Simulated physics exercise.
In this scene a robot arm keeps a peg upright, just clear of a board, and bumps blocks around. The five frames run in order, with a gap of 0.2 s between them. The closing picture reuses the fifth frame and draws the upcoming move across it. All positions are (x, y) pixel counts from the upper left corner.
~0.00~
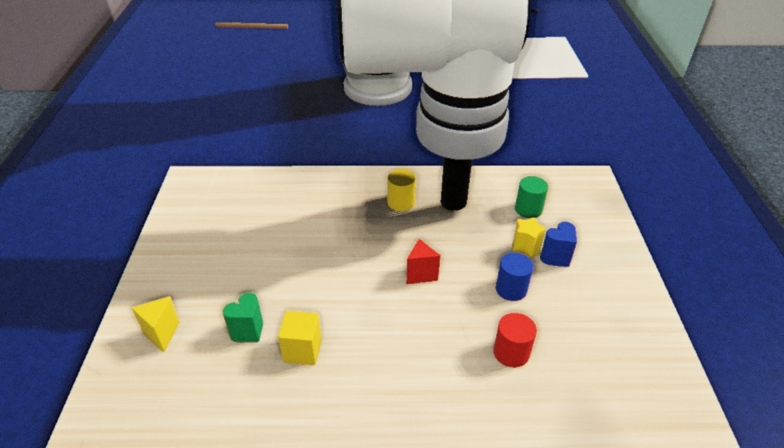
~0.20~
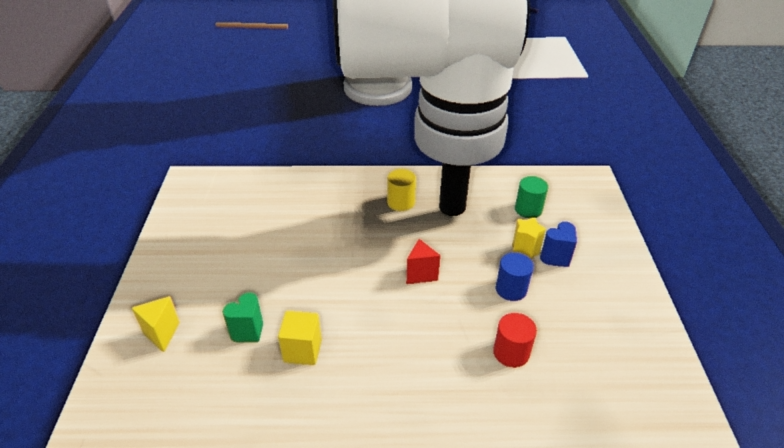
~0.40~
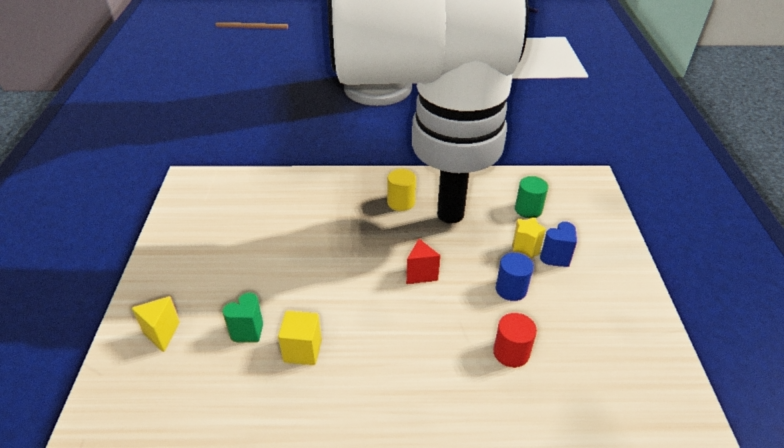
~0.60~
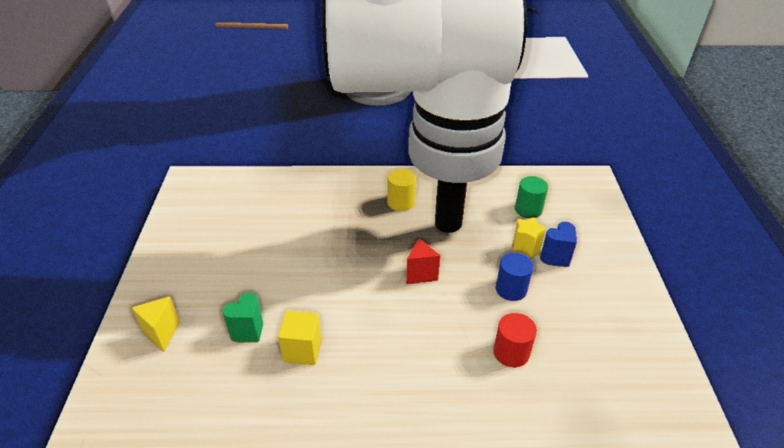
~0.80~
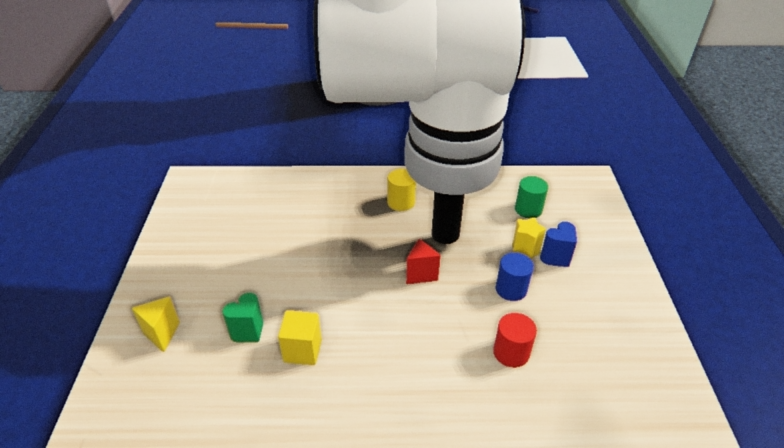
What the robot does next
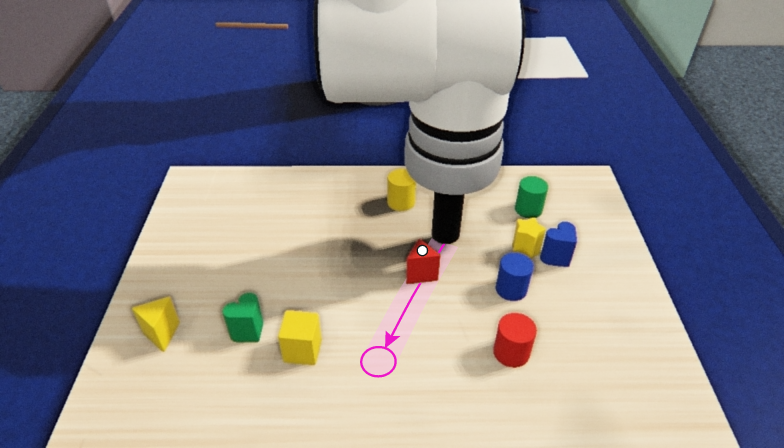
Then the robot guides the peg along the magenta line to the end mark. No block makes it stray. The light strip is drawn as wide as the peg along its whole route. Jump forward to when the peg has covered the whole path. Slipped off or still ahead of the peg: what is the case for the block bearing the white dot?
The peg will still be pushing it.
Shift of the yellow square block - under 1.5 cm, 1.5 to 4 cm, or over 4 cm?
It travels less than 1.5 cm.
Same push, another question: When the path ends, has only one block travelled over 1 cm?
Yes, it checks out.
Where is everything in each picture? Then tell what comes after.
In the first picture, lower end of the peg (454, 202), tops of blocks, yellow square block (299, 325), red triangle (422, 251).
In the second picture, peg (452, 208), blocks as before.
In the third picture, peg (451, 215), blocks as before.
In the fourth picture, peg (448, 224), blocks as before.
In the fifth picture, peg (446, 235), yellow square block (299, 325), red triangle (422, 251).
The drawn path runs straight from (445, 243) to (378, 361); the dot is on the red triangle.
One third of the way, peg (425, 269); red triangle (413, 268), turned 15° anticlockwise.
Two thirds of the way, peg (402, 308); red triangle (389, 310), turned 20° anticlockwise.
At the end, peg (378, 354); yellow square block not moved; red triangle (361, 358).
